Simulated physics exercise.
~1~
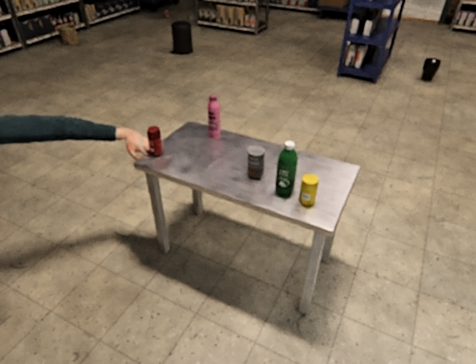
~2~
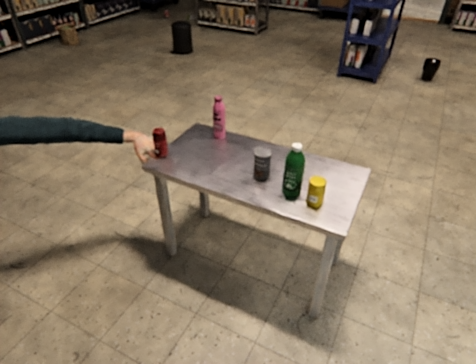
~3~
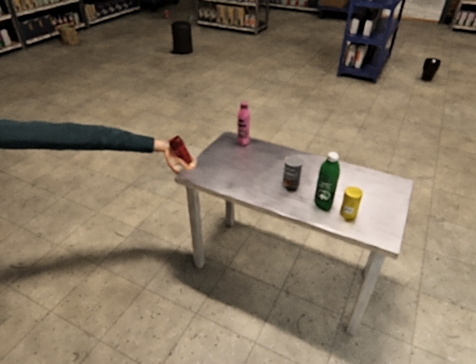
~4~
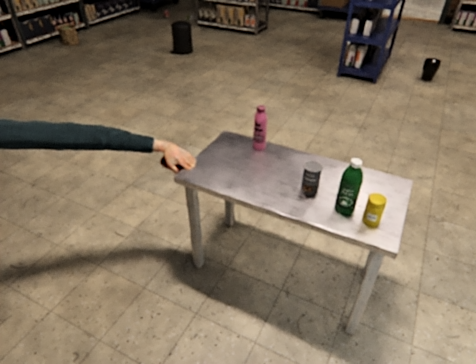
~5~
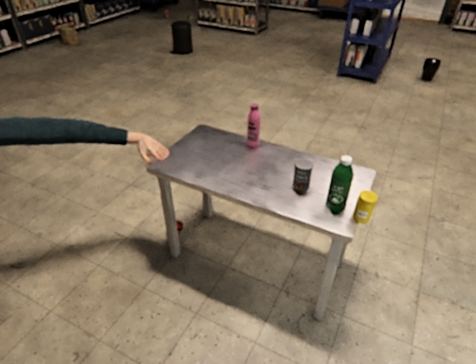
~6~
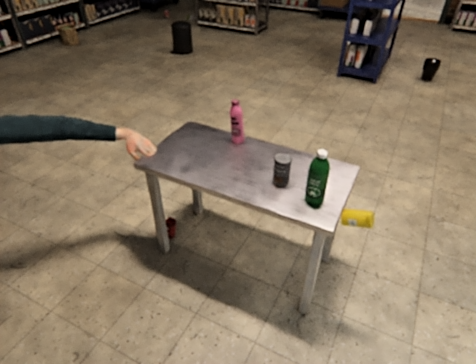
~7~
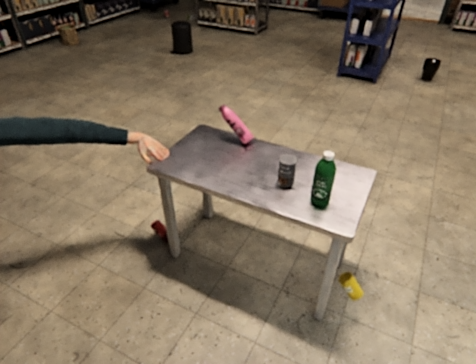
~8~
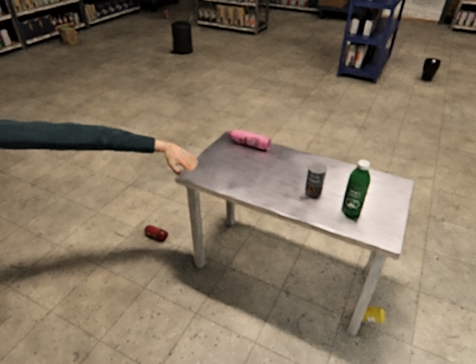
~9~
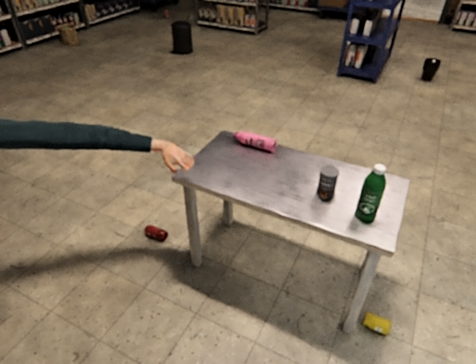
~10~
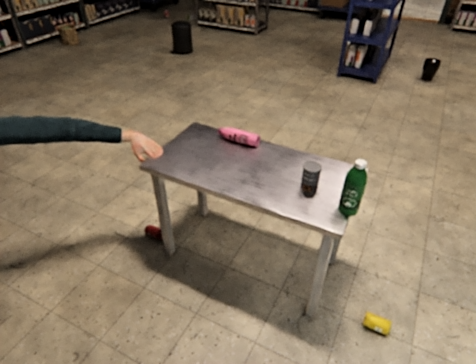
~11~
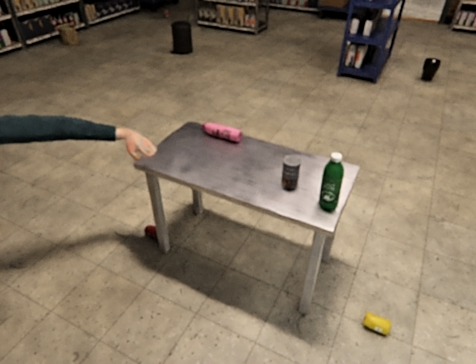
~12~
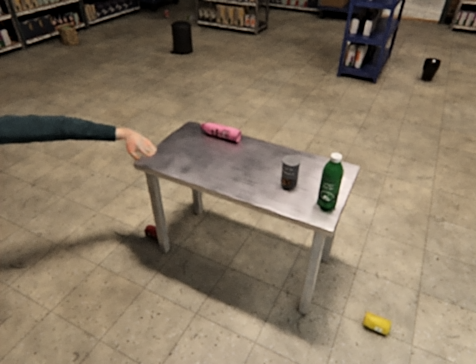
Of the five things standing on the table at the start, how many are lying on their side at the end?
Three of them are lying on their side, the pink bottle on the table and the red can and yellow jar on the floor.
